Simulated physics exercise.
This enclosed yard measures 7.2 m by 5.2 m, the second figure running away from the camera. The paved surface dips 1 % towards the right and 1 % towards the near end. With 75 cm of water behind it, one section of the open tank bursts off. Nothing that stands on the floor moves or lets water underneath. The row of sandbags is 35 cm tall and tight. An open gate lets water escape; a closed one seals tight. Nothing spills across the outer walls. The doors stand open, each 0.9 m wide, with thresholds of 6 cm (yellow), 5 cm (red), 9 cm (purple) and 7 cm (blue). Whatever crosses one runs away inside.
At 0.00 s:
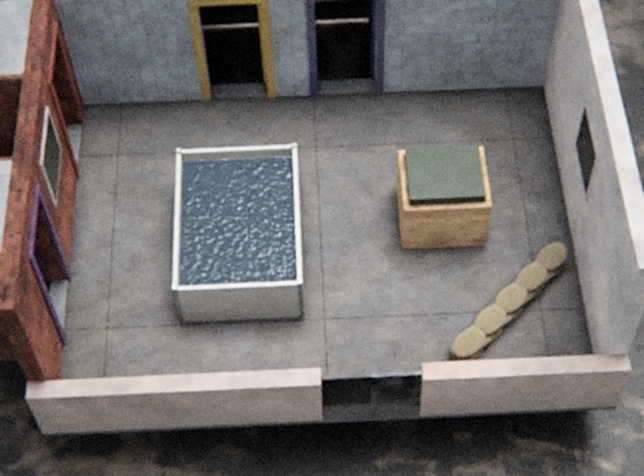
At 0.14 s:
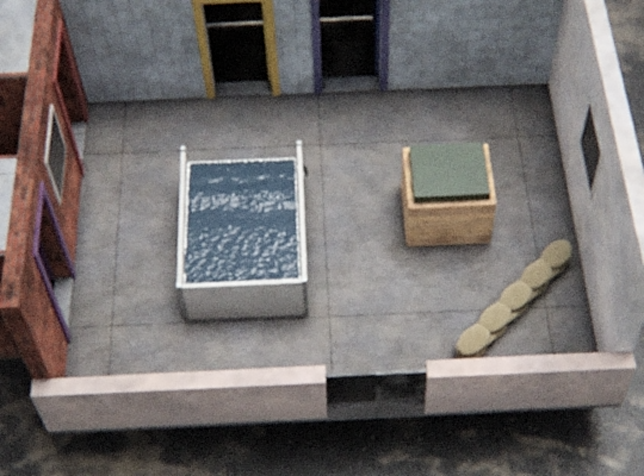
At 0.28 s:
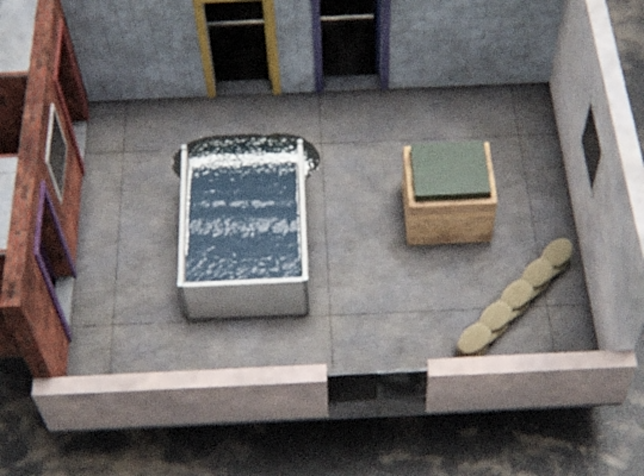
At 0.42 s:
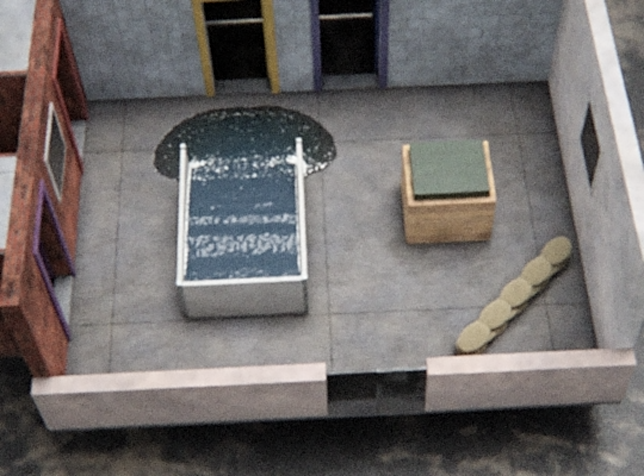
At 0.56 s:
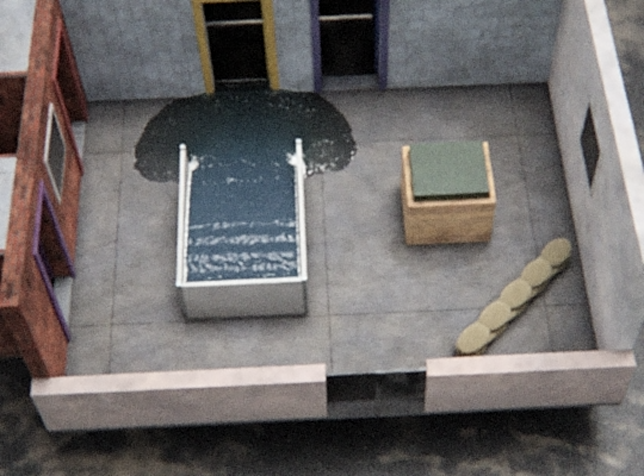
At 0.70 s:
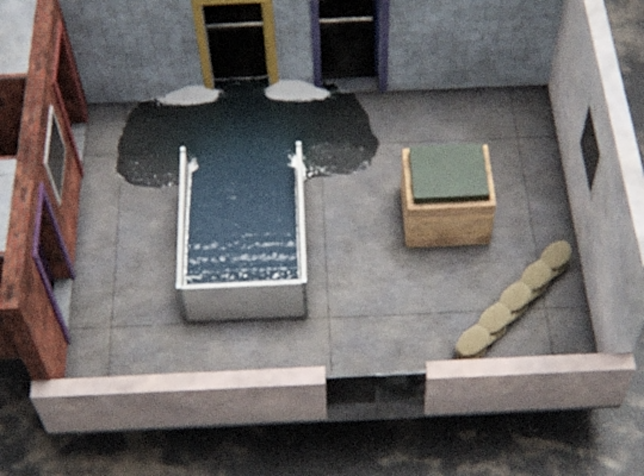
The clip opens on a walled yard where a pale open tank of rippling water stands left of a wooden box with a green top. The tank's far side gives way, and dark water pours out, spreading in a widening rounded pool until it meets the back wall by the yellow-framed doorway, with white foam there.
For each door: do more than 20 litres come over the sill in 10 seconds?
Door by door: At the yellow door it passes the limit; at the red door it passes the limit; at the purple door it keeps below the limit; at the blue door it exceeds the limit.
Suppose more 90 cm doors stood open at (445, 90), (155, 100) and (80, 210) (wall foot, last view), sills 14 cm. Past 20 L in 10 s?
In that order: Under, above, below.
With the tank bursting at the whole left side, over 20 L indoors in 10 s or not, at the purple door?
Against that limit: Purple over.
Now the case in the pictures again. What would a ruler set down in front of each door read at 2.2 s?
Depths in cm: Yellow 34, red 16, purple 0, blue 17.
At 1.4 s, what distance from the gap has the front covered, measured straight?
About 3.4 m.
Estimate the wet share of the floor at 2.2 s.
About 30 per cent.
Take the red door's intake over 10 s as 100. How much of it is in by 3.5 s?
Some 60 per cent by then.
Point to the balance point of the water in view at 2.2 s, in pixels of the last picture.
Near (249, 181).
After 1.4 s water covers 20 % of the floor and is deepest (40 cm) near (273, 103); yellow door 32 cm at the sill, 221 L in, red door 5 cm at the sill, 0 L in, purple door not reached, blue door 18 cm at the sill, 14 L in.
After 2.2 s water covers 30 % of the floor and is deepest (35 cm) near (250, 104); yellow door 34 cm at the sill, 455 L in, red door 16 cm at the sill, 20 L in, purple door not reached, blue door 17 cm at the sill, 54 L in.
After 3.5 s water covers 50 % of the floor and is deepest (20 cm) near (100, 110); yellow door 19 cm at the sill, 652 L in, red door 15 cm at the sill, 101 L in, purple door 3 cm at the sill, 0 L in, blue door 11 cm at the sill, 90 L in.
After 6.0 s water covers 75 % of the floor and is deepest (17 cm) near (567, 246); yellow door 8 cm at the sill, 725 L in, red door 9 cm at the sill, 164 L in, purple door 2 cm at the sill, 0 L in, blue door 6 cm at the sill, 99 L in.
After 10.0 s water covers 95 % of the floor and is deepest (10 cm) near (567, 246); yellow door 3 cm at the sill, 729 L in, red door 3 cm at the sill, 172 L in, purple door 4 cm at the sill, 0 L in, blue door 3 cm at the sill, 99 L in.
